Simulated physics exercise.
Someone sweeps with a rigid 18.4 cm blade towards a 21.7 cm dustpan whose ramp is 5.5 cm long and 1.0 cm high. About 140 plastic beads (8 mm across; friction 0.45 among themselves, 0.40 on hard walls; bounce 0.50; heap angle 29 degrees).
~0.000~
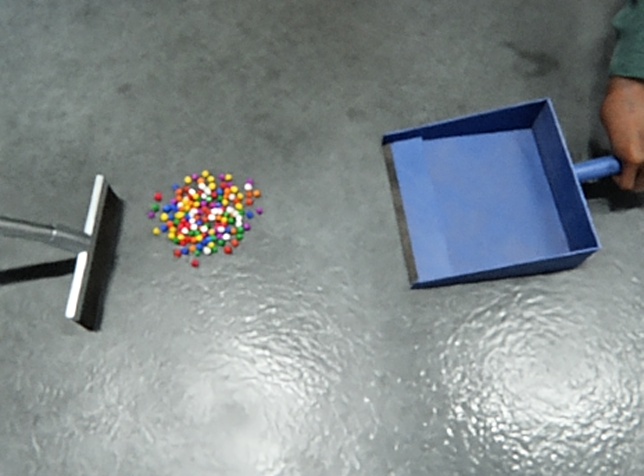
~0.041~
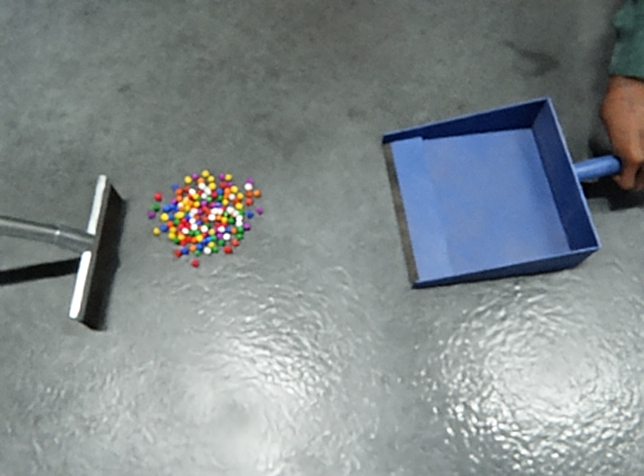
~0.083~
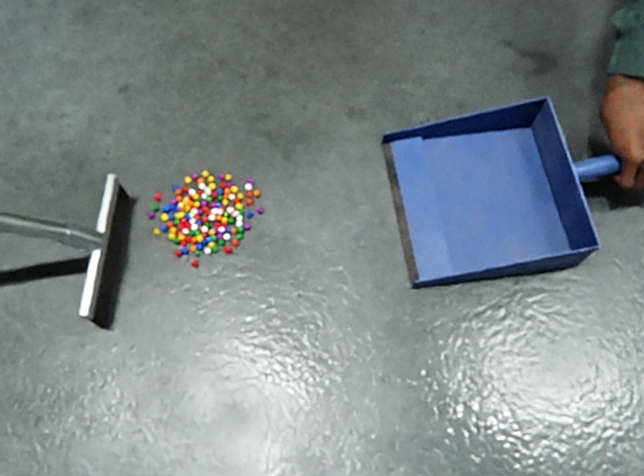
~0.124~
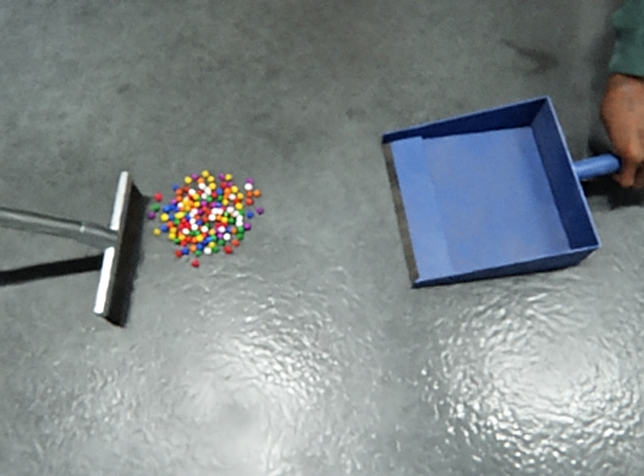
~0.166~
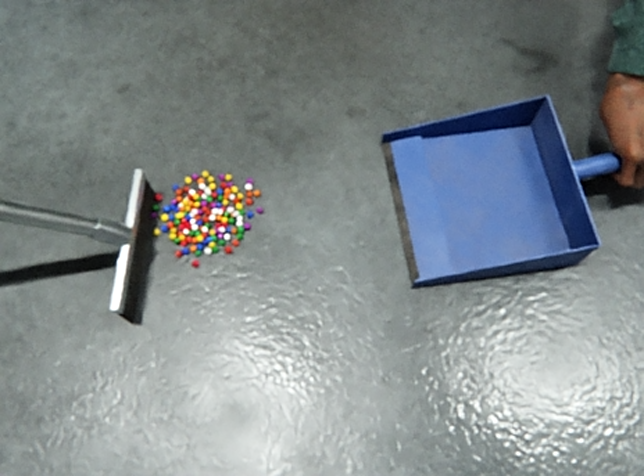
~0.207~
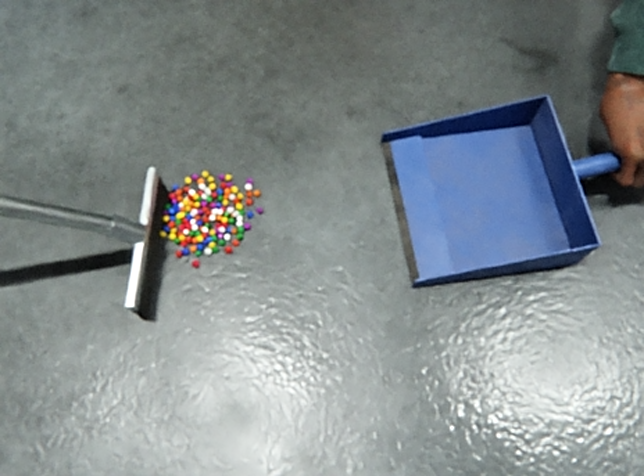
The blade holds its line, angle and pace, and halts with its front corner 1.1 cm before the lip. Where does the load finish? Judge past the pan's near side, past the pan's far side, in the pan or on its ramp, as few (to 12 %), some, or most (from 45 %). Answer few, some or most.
Near side few, far side some, pan some.
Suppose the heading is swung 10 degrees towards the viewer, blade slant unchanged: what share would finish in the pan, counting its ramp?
In that case some 15 per cent.
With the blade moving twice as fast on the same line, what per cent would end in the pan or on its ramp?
Then about 35 per cent.
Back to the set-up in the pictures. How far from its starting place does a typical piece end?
Roughly 24 cm.
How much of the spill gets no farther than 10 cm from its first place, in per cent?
Roughly 5 per cent.
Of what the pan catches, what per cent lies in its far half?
Some 70 per cent.
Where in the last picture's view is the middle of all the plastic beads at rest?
Around (388, 198).
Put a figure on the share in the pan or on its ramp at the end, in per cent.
About 20 per cent.
After 0.55 s, middle of the blade 18 cm from the lip; 0 % over the lip, far side 10 %, near side 0 %.
After 0.78 s, middle of the blade 9 cm from the lip; 0 % over the lip, far side 15 %, near side 0 %.
After 1.12 s, middle of the blade 3 cm from the lip; 25 % over the lip, far side 15 %, near side 5 %.
In the end, at 1.6 s, near side 5 %, far side 15 %, pan 20 %, in front of the lip or behind the blade 55 %.
